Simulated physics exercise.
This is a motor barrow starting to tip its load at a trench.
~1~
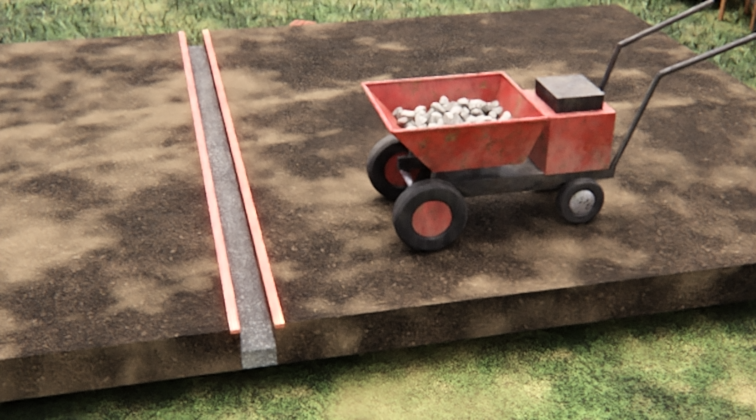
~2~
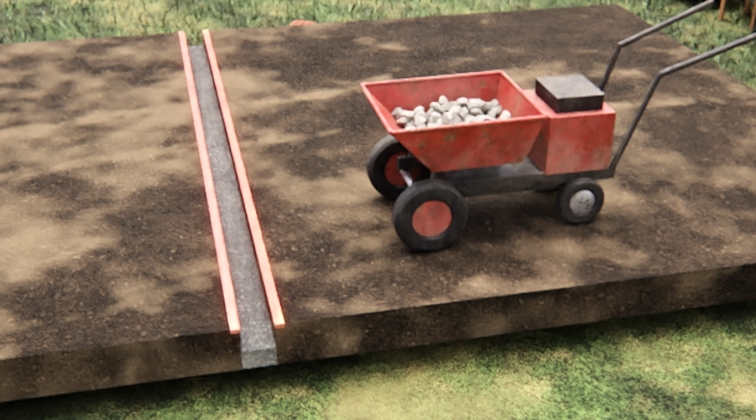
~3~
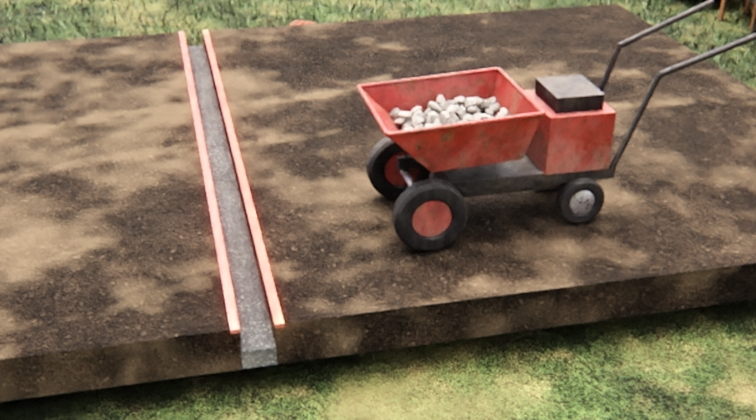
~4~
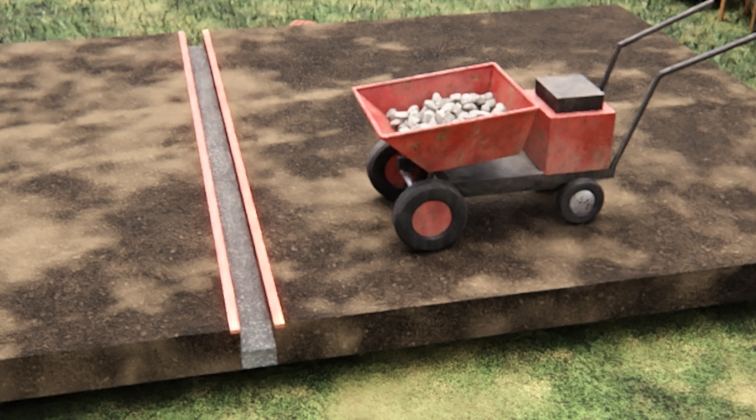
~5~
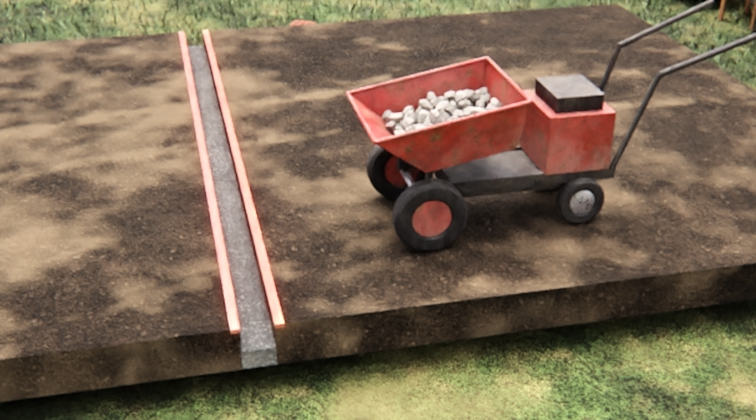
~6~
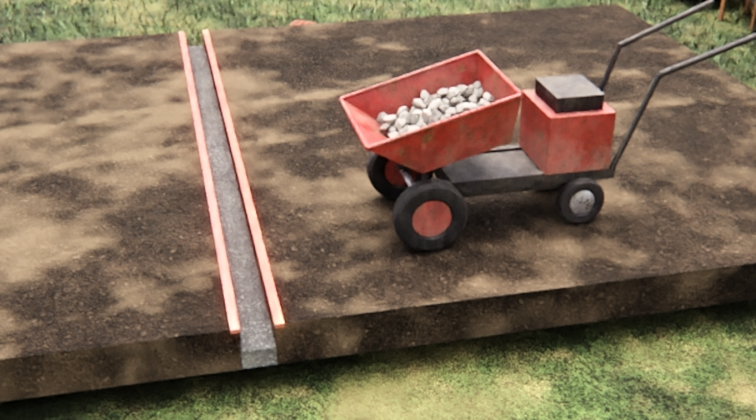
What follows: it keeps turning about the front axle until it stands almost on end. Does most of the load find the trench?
In the trench: Under half.
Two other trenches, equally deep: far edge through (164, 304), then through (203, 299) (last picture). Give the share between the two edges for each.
In turn 30 and 20 in a hundred.
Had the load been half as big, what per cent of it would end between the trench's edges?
Some 10 per cent.
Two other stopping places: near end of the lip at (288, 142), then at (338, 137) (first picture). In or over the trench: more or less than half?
One: Below a half. Two: Most of it.
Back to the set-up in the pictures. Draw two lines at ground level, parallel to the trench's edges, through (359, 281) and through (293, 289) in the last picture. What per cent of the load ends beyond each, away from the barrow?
The first gives 80 %, the second 40 %.
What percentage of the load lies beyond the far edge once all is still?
Roughly 0 in a hundred.
Soon after the last picture, skip tipped steeply; all in the skip.
A little later, skip tipped steeply; most in the skip; a small part short of the trench; a stray few falling.
Later still, skip tipped right over; about a quarter in the skip; about two thirds short of the trench; about a quarter in or heaped over the trench; a stray few beyond it.
By the end, skip tipped right over; about a quarter in the skip; about half short of the trench; about a quarter in or heaped over the trench; a stray few beyond it.
